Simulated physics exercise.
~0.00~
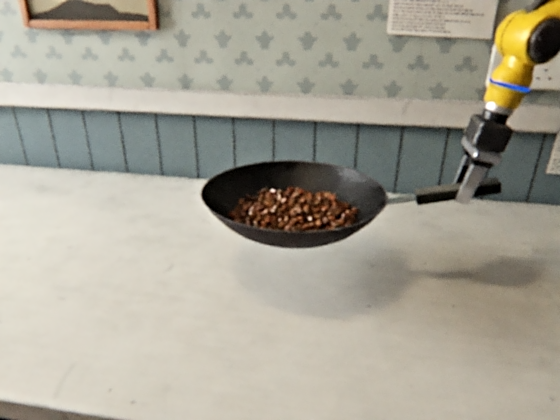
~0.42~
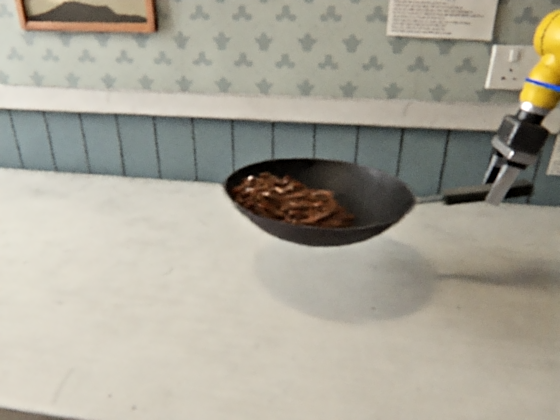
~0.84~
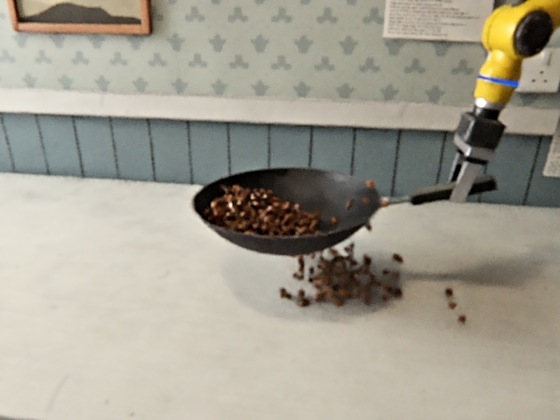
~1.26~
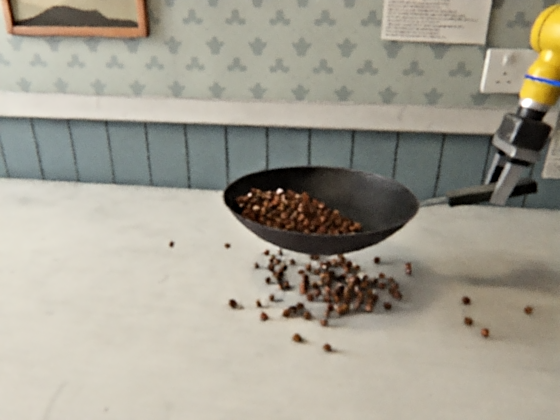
Brown pellets spill from a wok onto the table as a robot arm shakes it.
